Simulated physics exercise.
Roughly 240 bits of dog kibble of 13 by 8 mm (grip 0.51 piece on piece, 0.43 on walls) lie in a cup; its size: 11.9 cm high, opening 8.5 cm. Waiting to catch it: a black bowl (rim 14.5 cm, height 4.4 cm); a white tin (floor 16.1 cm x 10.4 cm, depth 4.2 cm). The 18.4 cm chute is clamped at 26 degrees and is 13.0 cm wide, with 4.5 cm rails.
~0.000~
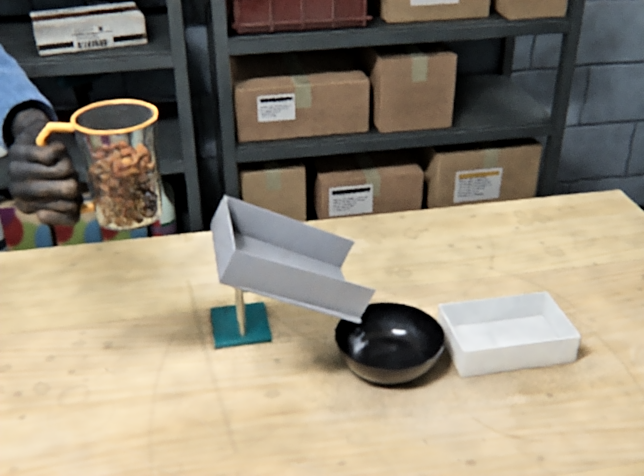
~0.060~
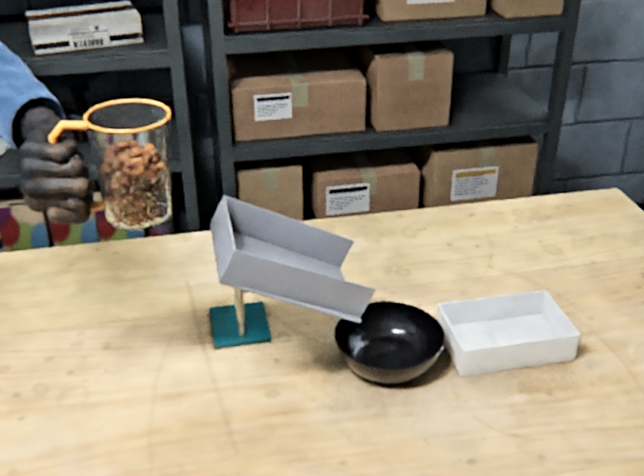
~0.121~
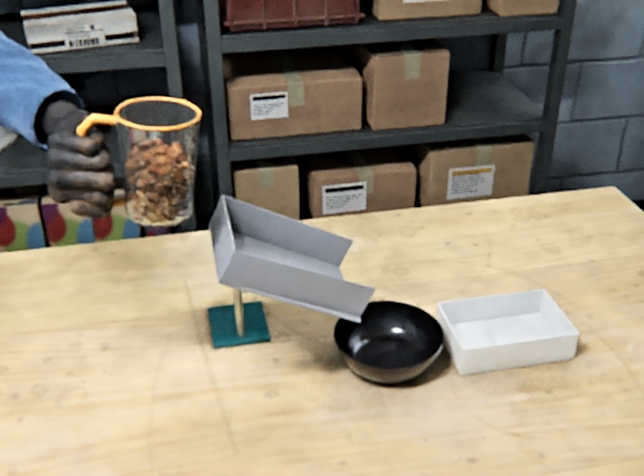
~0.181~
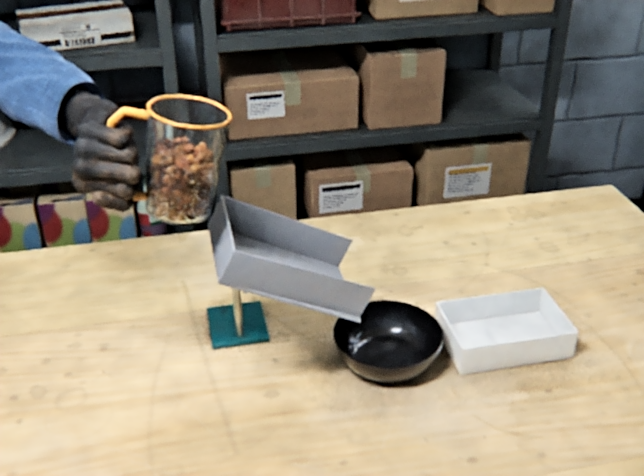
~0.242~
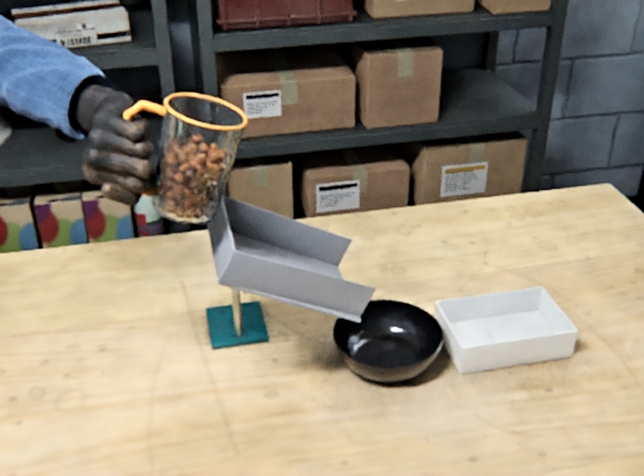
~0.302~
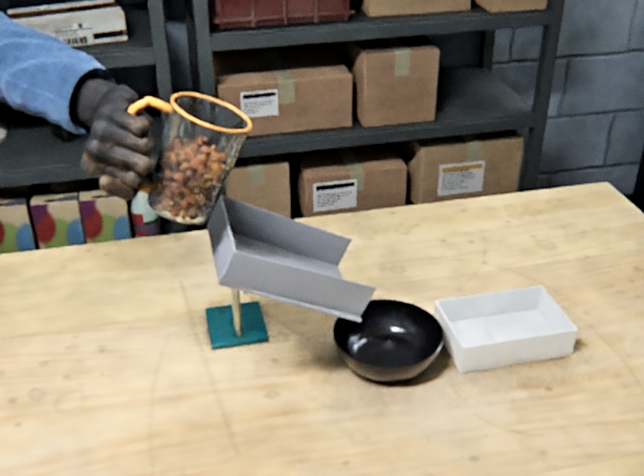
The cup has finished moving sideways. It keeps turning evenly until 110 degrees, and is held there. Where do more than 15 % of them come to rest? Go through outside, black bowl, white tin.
Outside under, black bowl over, white tin under.
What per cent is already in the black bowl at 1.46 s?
Near 0 per cent so far.
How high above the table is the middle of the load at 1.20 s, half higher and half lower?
Some 32 cm.
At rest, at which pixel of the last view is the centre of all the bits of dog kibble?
At about (400, 344).
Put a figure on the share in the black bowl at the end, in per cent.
Roughly 95 per cent.
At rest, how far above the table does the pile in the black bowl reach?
Some 4.5 cm.
After 0.65 s, tilt 55 degrees; cup 100 %; middle of all pieces near (180, 174).
After 0.94 s, tilt 82 degrees; cup 100 %; middle of all pieces near (179, 170).
Then, at 1.20 s, tilt 106 degrees; cup 100 %; middle of all pieces near (185, 171).
Then, at 1.46 s, tilt 110 degrees; slope 25 %, cup 75 %; middle of all pieces near (220, 197).
In the end, at 3.3 s, outside 5 %, white tin 0 %, slope 0 %, cup 0 %, black bowl 95 %.
